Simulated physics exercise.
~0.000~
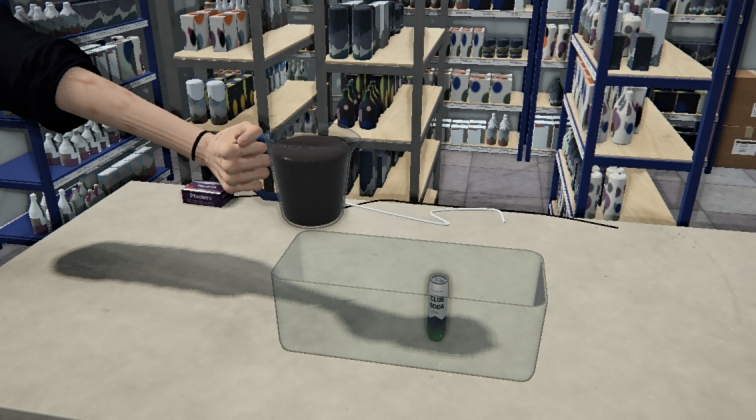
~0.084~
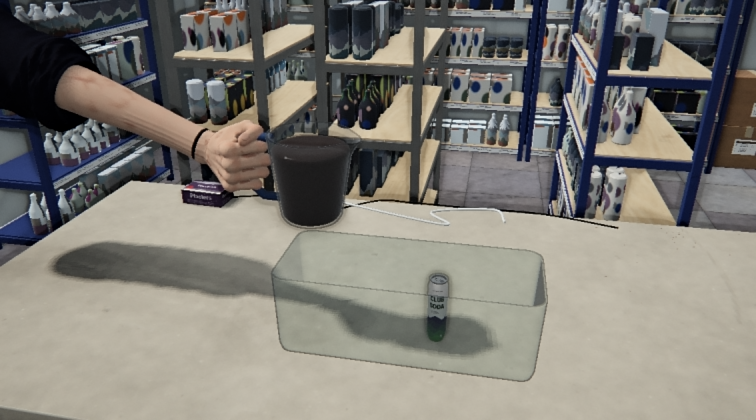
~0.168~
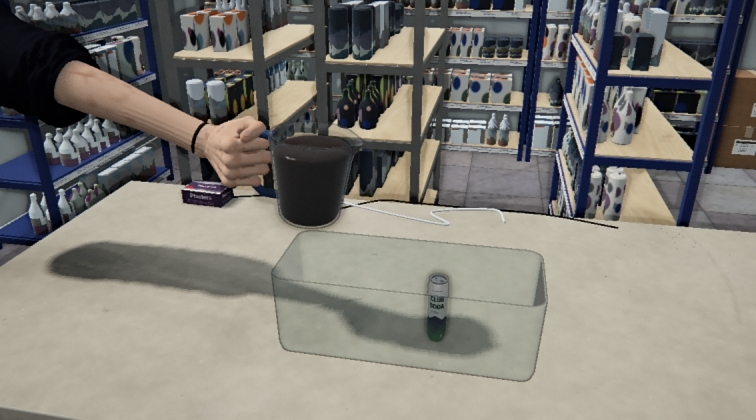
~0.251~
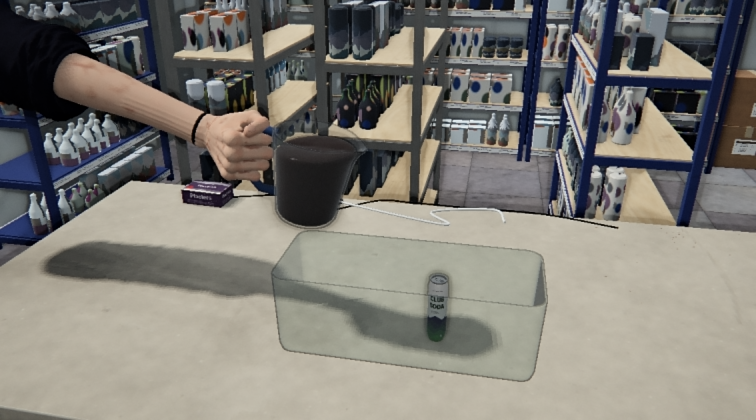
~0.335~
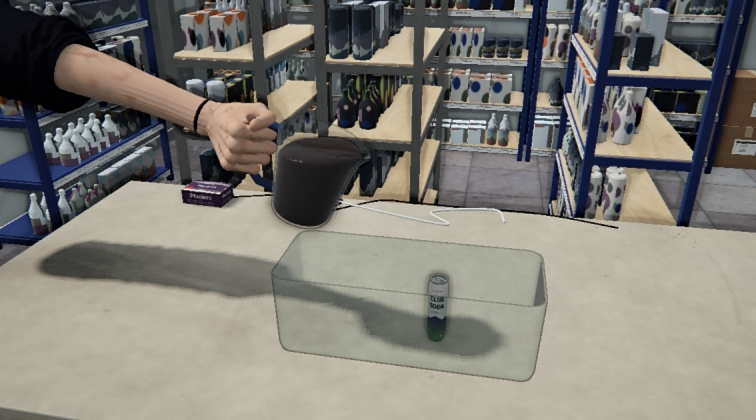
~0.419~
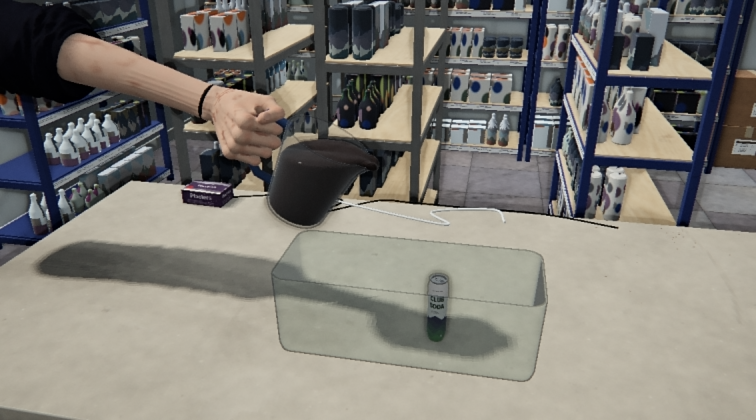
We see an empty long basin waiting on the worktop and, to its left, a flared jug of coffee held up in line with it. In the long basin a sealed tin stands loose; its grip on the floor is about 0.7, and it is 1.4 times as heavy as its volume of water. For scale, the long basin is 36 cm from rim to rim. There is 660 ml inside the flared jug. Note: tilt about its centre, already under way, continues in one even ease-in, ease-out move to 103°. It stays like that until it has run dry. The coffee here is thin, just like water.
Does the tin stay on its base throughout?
Yes, it stays on its base.
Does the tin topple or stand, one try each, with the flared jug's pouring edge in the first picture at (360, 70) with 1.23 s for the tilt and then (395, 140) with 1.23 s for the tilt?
First it tips over; then it tips over.
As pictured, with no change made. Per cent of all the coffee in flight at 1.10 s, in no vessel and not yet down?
Around 10 per cent of the liquid is in flight.
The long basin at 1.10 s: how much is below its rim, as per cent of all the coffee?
Some 76 per cent.
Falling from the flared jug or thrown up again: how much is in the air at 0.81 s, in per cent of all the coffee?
Close to 18 per cent, I'd say.
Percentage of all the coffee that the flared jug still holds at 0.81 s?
Near 60 in a hundred.
After 0.81 s the tilt is 76° and 60 per cent is still to pour; the tin stands where it began.
After 1.10 s the tilt is 100° and 13 per cent is still to pour; the tin stands 1 cm from where it began.
After 1.40 s the tilt is 103° and 0 per cent is still to pour; the tin stands 1 cm from where it began.
After 1.73 s the tilt is 103° and 0 per cent is still to pour; the tin stands 1 cm from where it began.
In the end the tin stands 1 cm from where it began.
